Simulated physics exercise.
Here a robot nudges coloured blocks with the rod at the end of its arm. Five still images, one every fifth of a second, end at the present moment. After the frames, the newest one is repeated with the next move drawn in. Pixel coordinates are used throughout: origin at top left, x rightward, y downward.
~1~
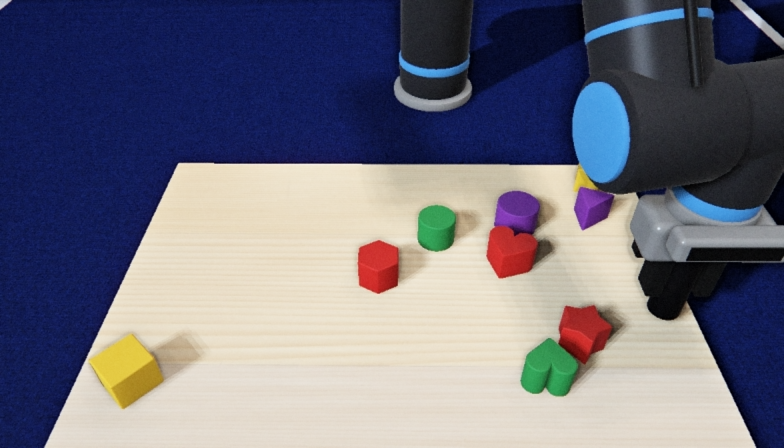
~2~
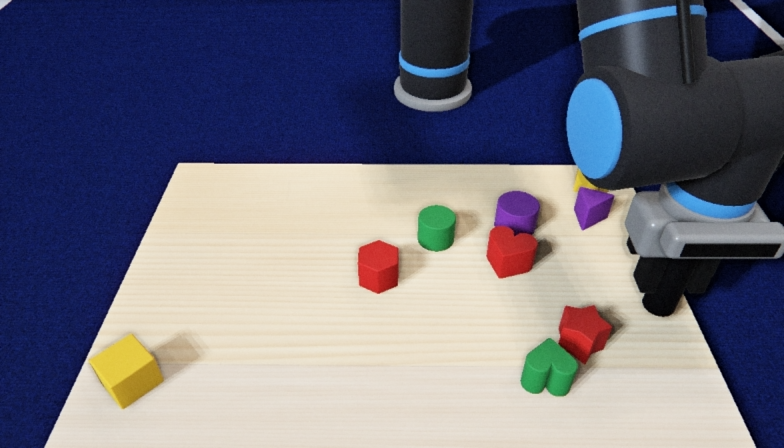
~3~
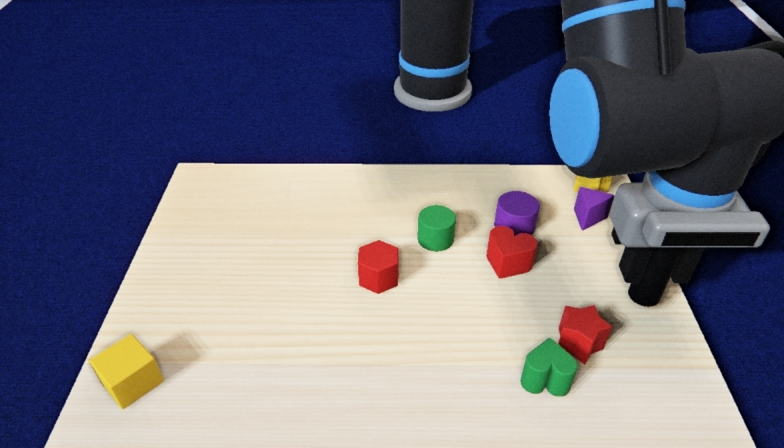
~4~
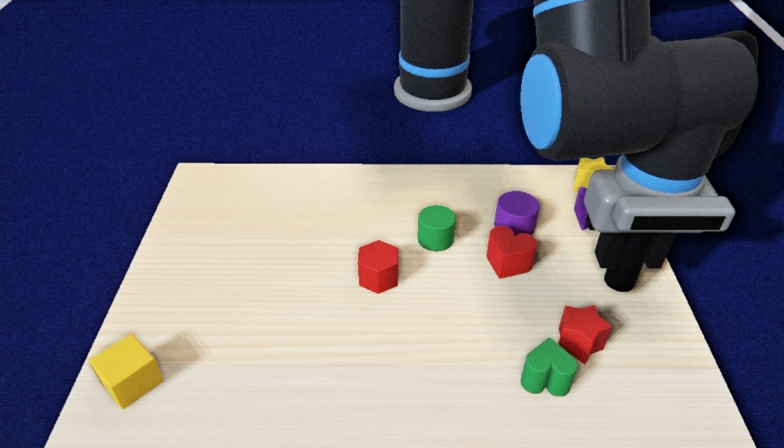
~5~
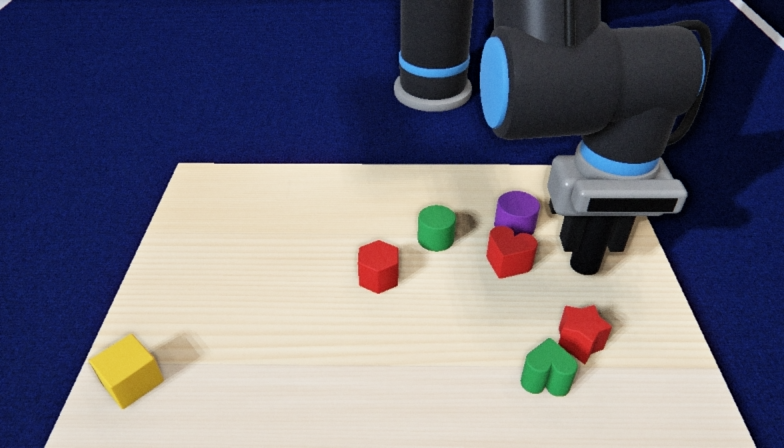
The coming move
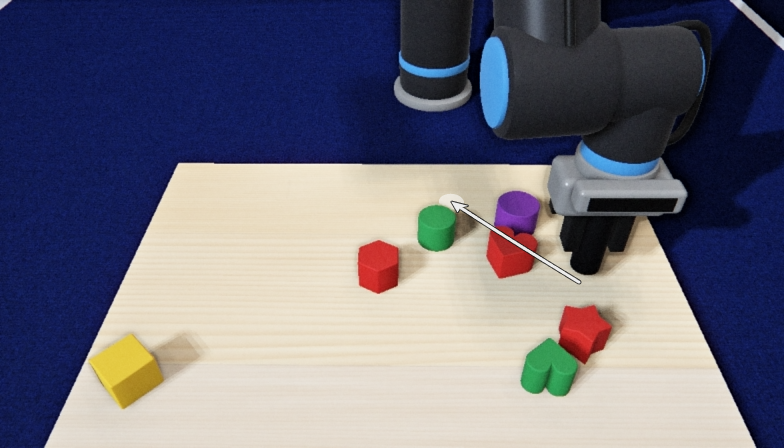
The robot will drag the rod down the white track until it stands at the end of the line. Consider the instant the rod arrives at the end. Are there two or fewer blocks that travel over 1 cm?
Yes.
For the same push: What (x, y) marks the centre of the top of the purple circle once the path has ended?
About (501, 181).
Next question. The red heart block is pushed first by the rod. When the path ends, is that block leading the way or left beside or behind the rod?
Final position: To the side or behind.
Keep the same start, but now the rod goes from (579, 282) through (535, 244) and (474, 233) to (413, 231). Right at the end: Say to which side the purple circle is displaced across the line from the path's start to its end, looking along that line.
Moves right.
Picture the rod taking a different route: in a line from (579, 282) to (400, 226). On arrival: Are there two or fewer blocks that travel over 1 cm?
Yes, I think so.
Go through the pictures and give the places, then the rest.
In the first frame, tip of the rod (663, 309), middles of tops, green circle (437, 216), red heart block (512, 240), purple circle (519, 203).
In the second frame, rod (658, 306), nothing pushed.
In the third frame, rod (644, 296), nothing pushed.
In the fourth frame, rod (619, 282), nothing pushed.
In the fifth frame, rod (584, 266), green circle (437, 216), red heart block (512, 240), purple circle (519, 203).
The line goes in a line from (579, 282) to (451, 202).
The first path, step by step. One third of the way, rod (535, 236); red heart block (501, 238), turned 20° anticlockwise.
Two thirds of the way, rod (492, 210); red heart block (490, 235), turned 55° anticlockwise; purple circle (504, 185).
At the end, rod (453, 185); green circle unmoved; red heart block (490, 235), turned 55° anticlockwise; purple circle (501, 181).
